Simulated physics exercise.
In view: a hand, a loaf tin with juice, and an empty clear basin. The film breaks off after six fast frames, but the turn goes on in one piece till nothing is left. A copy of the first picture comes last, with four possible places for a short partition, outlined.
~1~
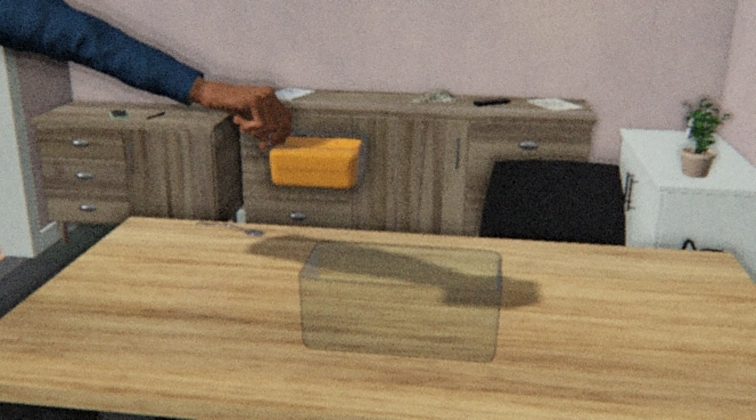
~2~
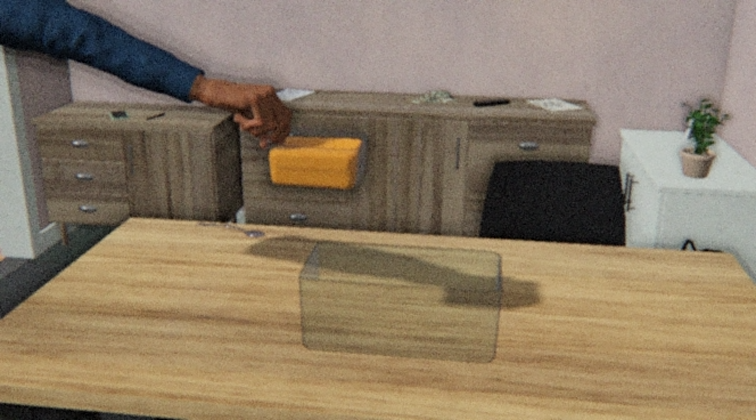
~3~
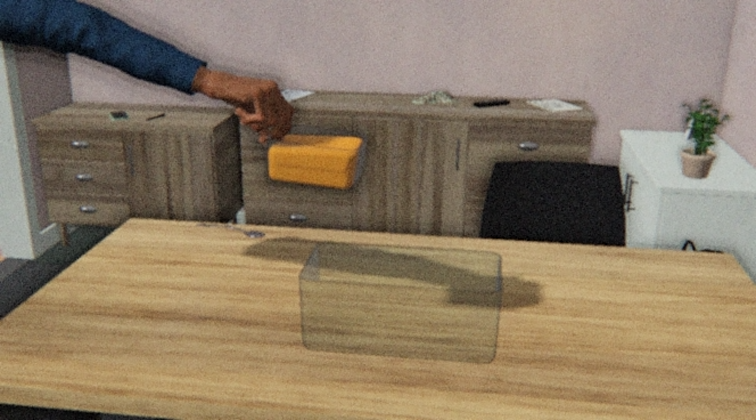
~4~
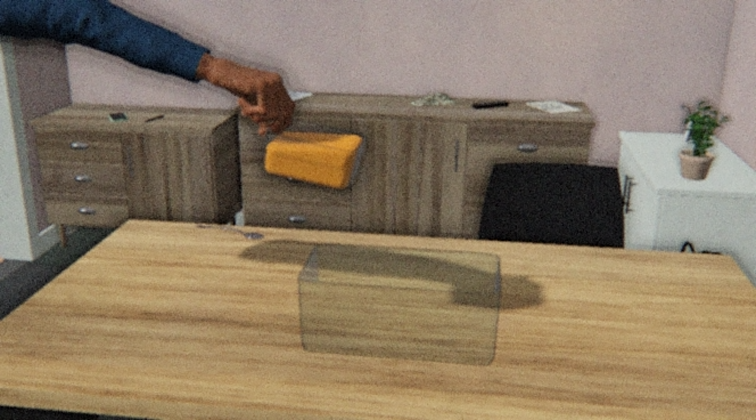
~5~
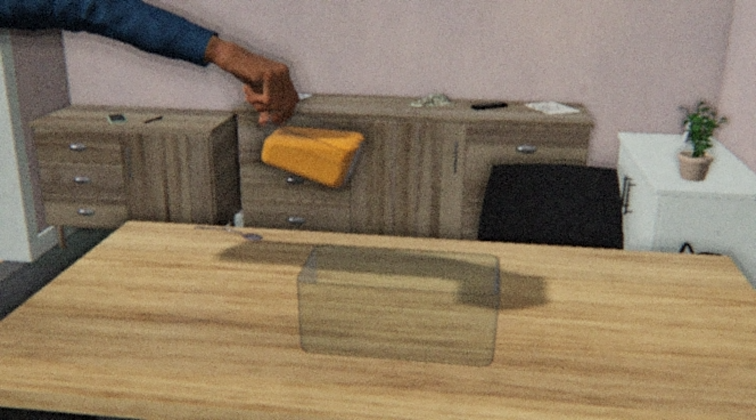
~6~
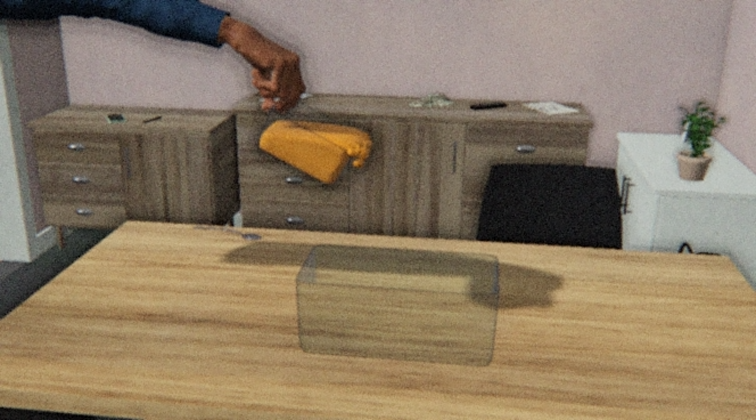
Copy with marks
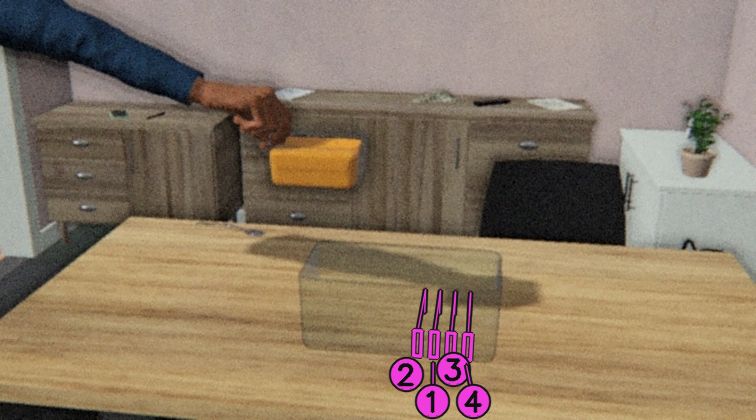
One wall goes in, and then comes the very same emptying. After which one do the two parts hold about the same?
1.
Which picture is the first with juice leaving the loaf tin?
Picture 5.
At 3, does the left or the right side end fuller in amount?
More ends on the left.
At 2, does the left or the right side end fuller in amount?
The right one.
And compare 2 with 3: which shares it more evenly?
It is 2.
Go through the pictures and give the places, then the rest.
Upright, lip at (361, 140); basin from (303, 345) to (495, 360); nothing has left yet.
Upright, lip at (361, 141); nothing has left yet.
Tipped about 5°, lip at (361, 141); nothing has left yet.
Tipped about 10°, lip at (360, 143); nothing has left yet.
Tipped about 18°, lip at (359, 144); juice is over the lip, down to (359, 144).
Tipped about 27°, lip at (358, 144); juice is over the lip, down to (363, 161).
On the marked copy, 1 at (433, 362); 2 at (416, 361); 3 at (449, 364); 4 at (466, 365).
Choosing 1, about 45 % ends left of the wall and 52 % right of it; 3 % is lost outside.
Choosing 2, about 28 % ends left of the wall and 69 % right of it; 3 % is lost outside.
Choosing 3, about 82 % ends left of the wall and 15 % right of it; 3 % is lost outside.
Choosing 4, about 91 % ends left of the wall and 6 % right of it; 3 % is lost outside.
